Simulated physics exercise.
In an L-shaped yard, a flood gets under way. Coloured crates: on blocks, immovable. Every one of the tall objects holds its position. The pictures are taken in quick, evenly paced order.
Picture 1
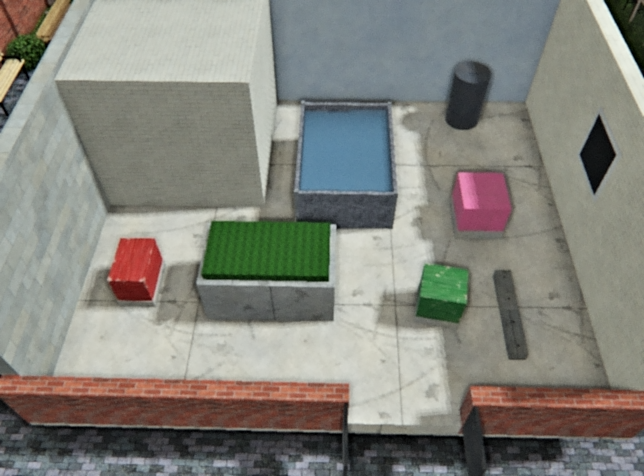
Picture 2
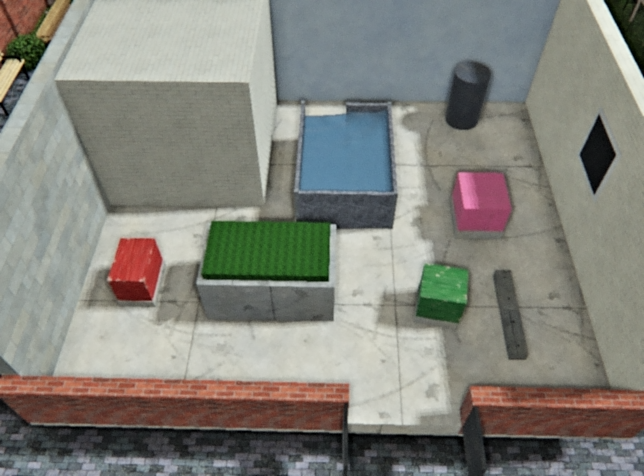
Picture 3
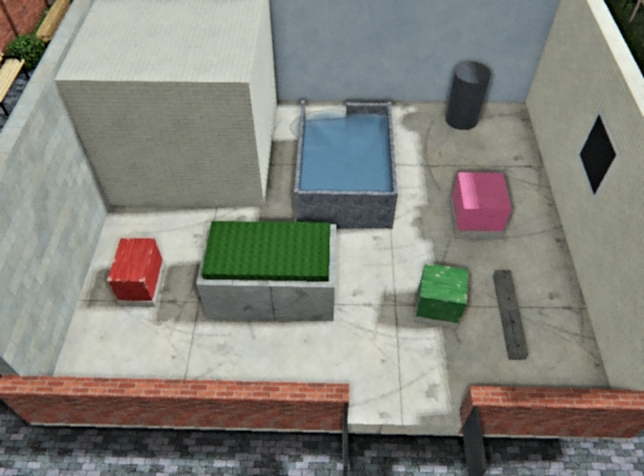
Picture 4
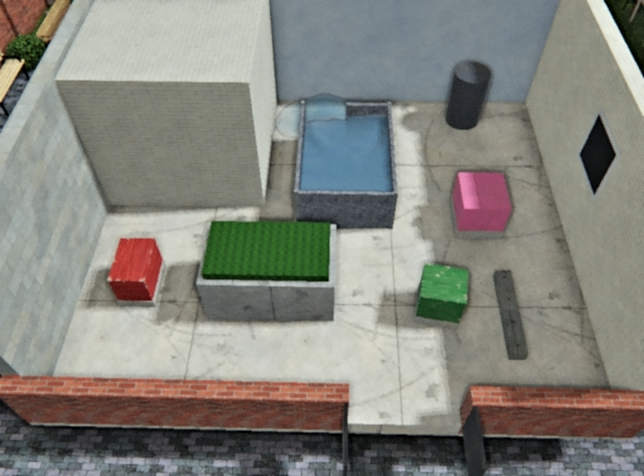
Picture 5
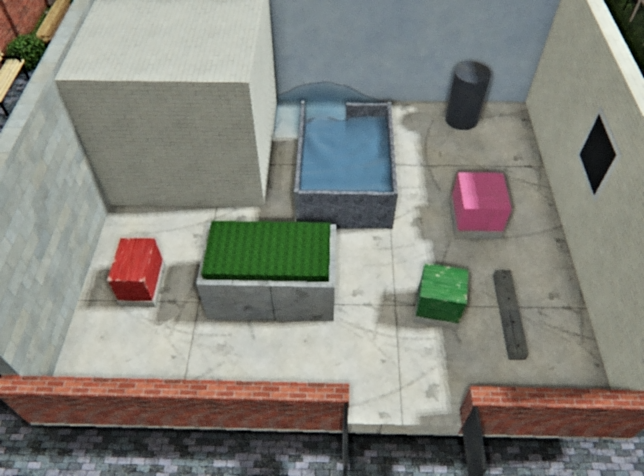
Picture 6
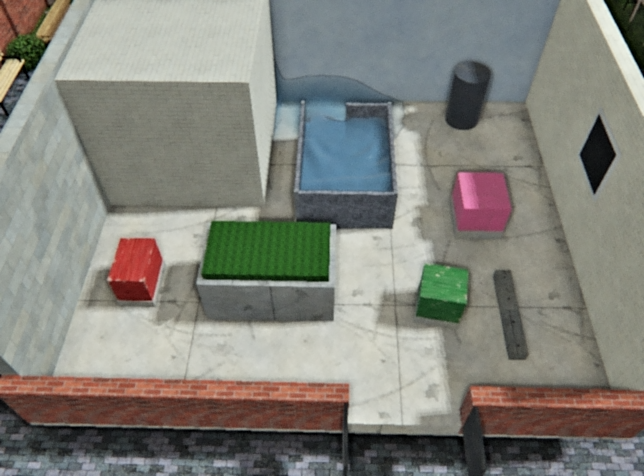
Water in a stone-edged open tank sits still in a walled yard among red, green and pink crates, then a gap appears in the tank's far side. Water pours out through it, first spreading toward the large pale block, then fanning wider along the foot of the back wall.
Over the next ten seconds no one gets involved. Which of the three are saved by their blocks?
The pink crate is not flooded; the green crate is not flooded; the red crate is not flooded.
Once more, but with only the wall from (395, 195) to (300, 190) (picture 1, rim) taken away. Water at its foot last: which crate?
The crate marked pink.
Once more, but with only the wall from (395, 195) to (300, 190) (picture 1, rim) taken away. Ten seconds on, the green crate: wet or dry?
I'd say the green crate is flooded.
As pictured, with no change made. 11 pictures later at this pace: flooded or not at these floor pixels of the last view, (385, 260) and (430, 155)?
Result, in sequence: Unwetted; waterlogged.
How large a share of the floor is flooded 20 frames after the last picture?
That should be about 45 %.
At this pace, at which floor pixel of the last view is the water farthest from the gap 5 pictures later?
The front tops out at about (482, 106).
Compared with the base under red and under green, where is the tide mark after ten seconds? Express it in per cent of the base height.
I'd say 60 per cent for the first one and 70 per cent for the second.
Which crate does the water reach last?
From the pictures, the green crate.
A moment on, water covers 10 % of the floor; the pink crate not reached, the green crate not reached, the red crate not reached.
Next, water covers 25 % of the floor; the pink crate not reached, the green crate not reached, the red crate not reached.
Then, water covers 45 % of the floor; the pink crate water round its plinth, the green crate not reached, the red crate water round its plinth.
Later, water covers 70 % of the floor; the pink crate water round its plinth, the green crate water round its plinth, the red crate water round its plinth.
In the end, water covers 100 % of the floor; the pink crate stayed above the water, the green crate stayed above the water, the red crate stayed above the water.
